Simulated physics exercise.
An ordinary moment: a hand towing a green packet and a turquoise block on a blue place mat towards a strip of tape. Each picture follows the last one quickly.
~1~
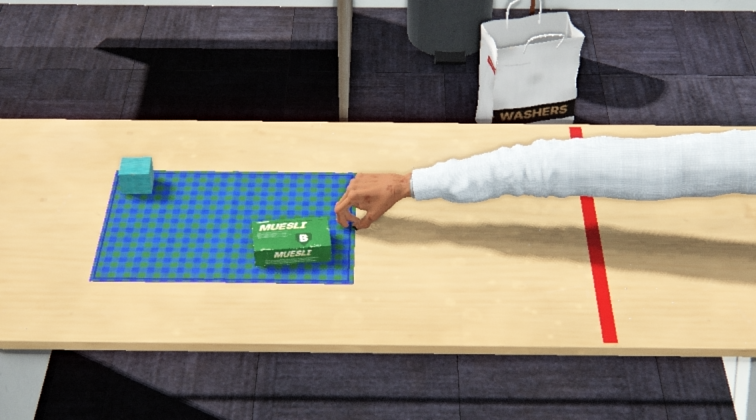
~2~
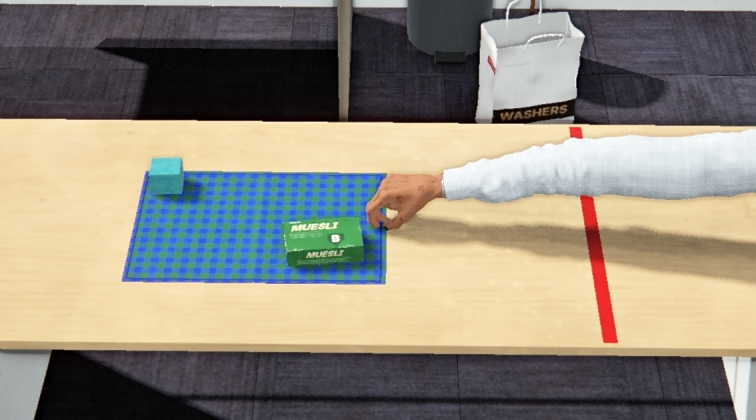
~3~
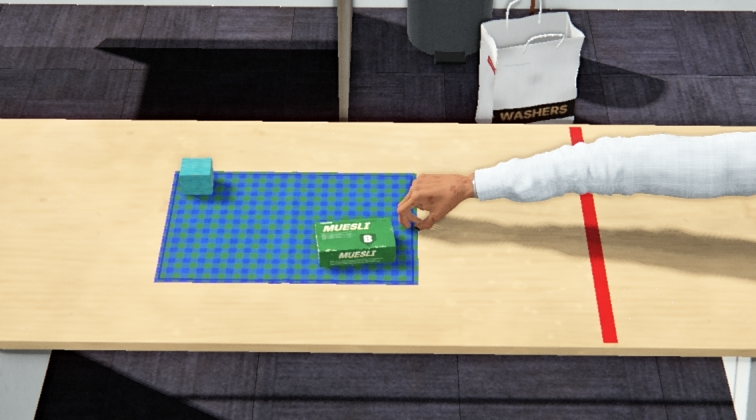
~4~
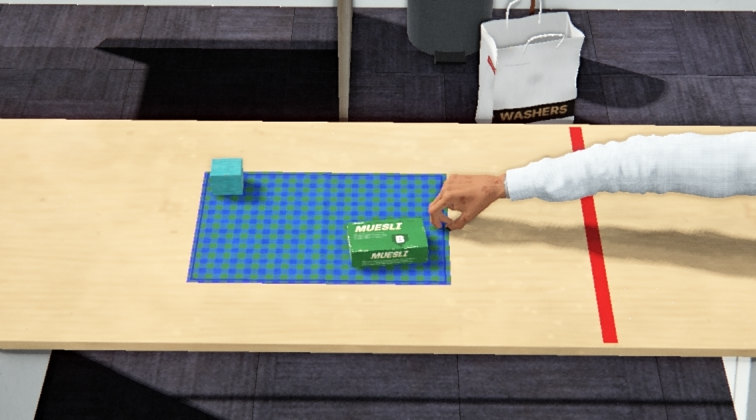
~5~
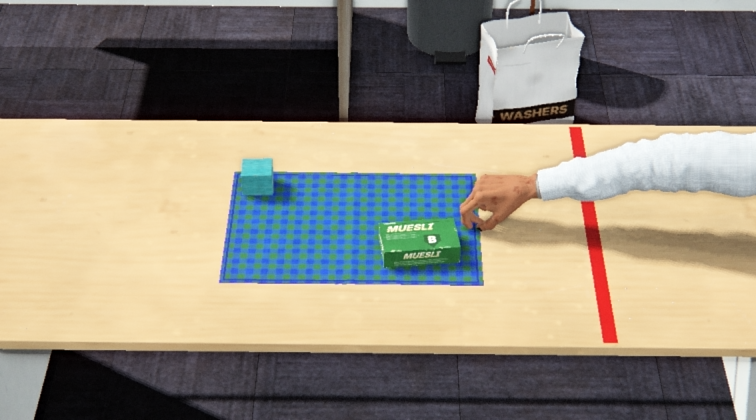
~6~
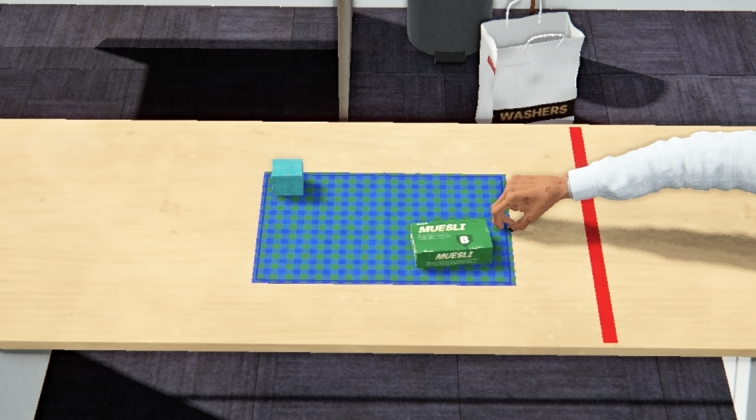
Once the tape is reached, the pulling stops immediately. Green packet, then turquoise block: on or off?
Green packet: Off; turquoise block: On.
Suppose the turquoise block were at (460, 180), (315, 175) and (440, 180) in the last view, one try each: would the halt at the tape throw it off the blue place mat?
In run one it ends up off. In run two it is left in place. In run three it ends up off.
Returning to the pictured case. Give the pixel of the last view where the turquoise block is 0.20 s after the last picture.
Its middle is somewhere near (403, 178).
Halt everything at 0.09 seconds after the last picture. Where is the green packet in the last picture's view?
It is at roughly (508, 244).
Then, 0.09 s on from there, hem short of the tape; green packet on the cloth near (508, 243); turquoise block on the cloth near (342, 178).
Then, 0.20 s on from there, hem at the tape; green packet on the cloth near (572, 244); turquoise block on the cloth near (403, 178).
In the end, hem at the tape; green packet ahead of the hem near (639, 246); turquoise block on the cloth near (460, 179). The green packet shoots off the front and the turquoise block remains aboard.
